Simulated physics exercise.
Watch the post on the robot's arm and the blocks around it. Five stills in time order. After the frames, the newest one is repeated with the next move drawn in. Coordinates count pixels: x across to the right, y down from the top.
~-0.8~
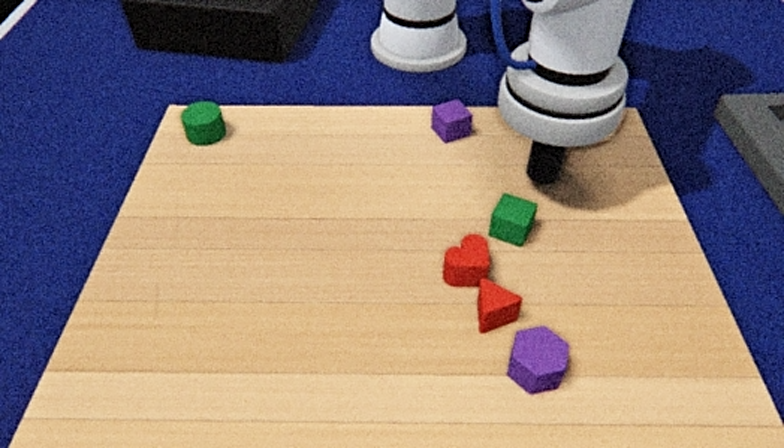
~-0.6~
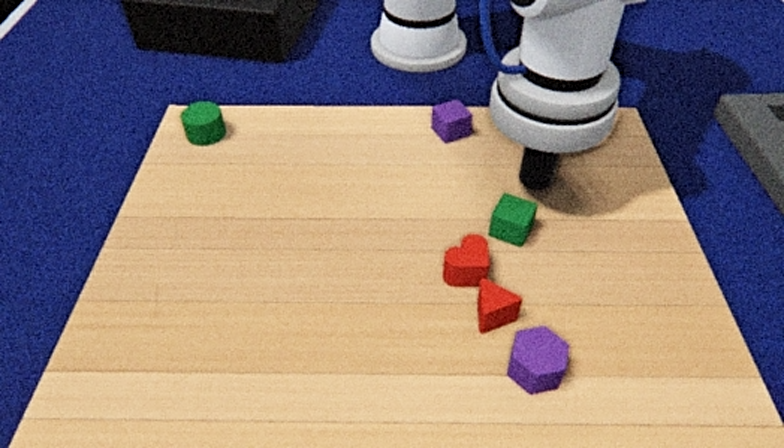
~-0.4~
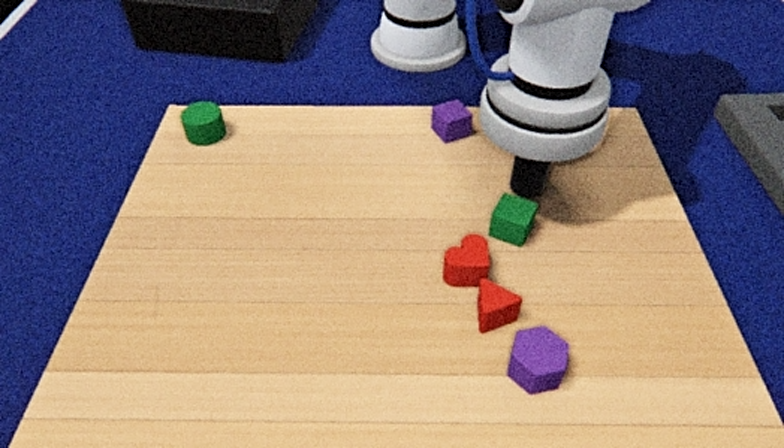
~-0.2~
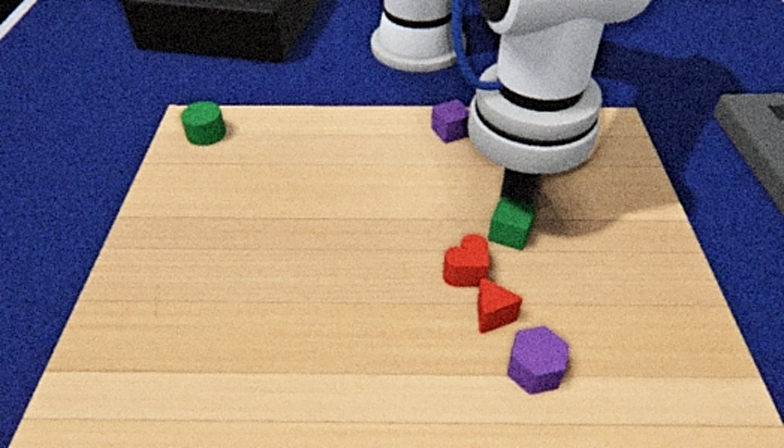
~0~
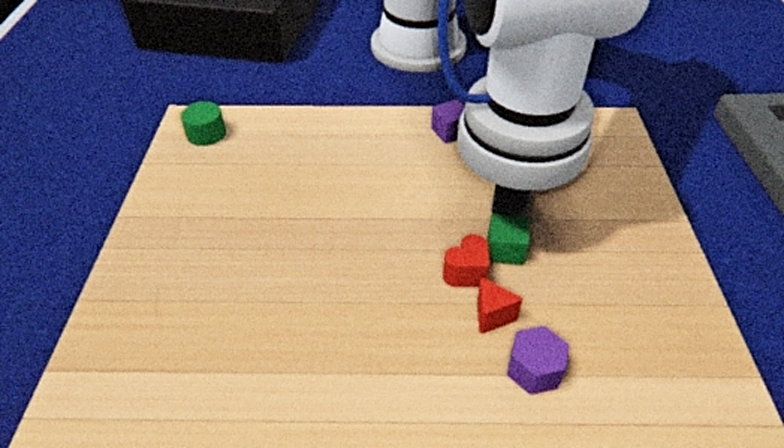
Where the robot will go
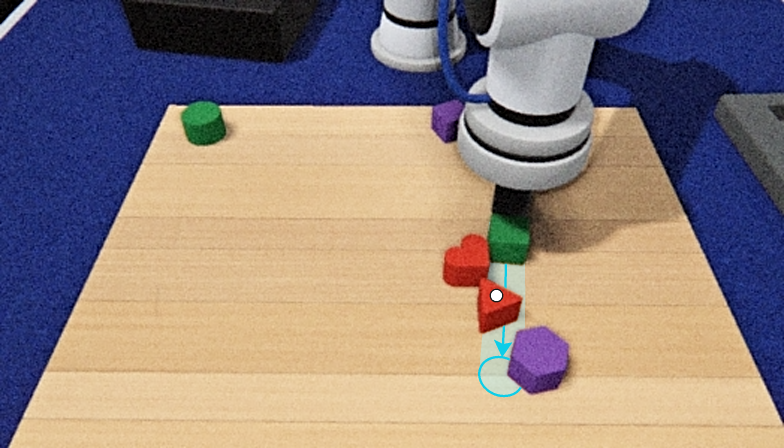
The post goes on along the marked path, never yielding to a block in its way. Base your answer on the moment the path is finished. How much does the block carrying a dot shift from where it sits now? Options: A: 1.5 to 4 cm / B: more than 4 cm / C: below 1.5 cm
My pick is B.
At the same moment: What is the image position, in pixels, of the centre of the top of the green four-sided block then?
At roughly (479, 387).
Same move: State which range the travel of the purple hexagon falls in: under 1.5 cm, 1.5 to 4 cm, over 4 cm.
The move is medium, 1.5 to 4 cm.
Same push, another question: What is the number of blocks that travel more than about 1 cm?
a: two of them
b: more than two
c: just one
Choice b: More than two.
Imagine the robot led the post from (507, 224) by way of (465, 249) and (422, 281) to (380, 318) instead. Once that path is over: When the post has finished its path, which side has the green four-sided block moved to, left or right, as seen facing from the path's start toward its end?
Sideways, to the left.
The line goes in a line from (507, 224) to (501, 376); the dot is on the red triangular block.
On the path given first. One third of the way, post at (508, 256); red triangular block at (495, 301), turned 20° anticlockwise; green four-sided block at (508, 276).
Two thirds of the way, post at (507, 307); red triangular block at (479, 357); green four-sided block at (500, 331), turned 20° clockwise; purple hexagon at (544, 362), turned 40° anticlockwise.
At the end, post at (504, 365); red heart block unmoved; red triangular block at (446, 408), turned 15° clockwise; green four-sided block at (479, 387), turned 40° clockwise; purple hexagon at (556, 382), turned 80° anticlockwise.
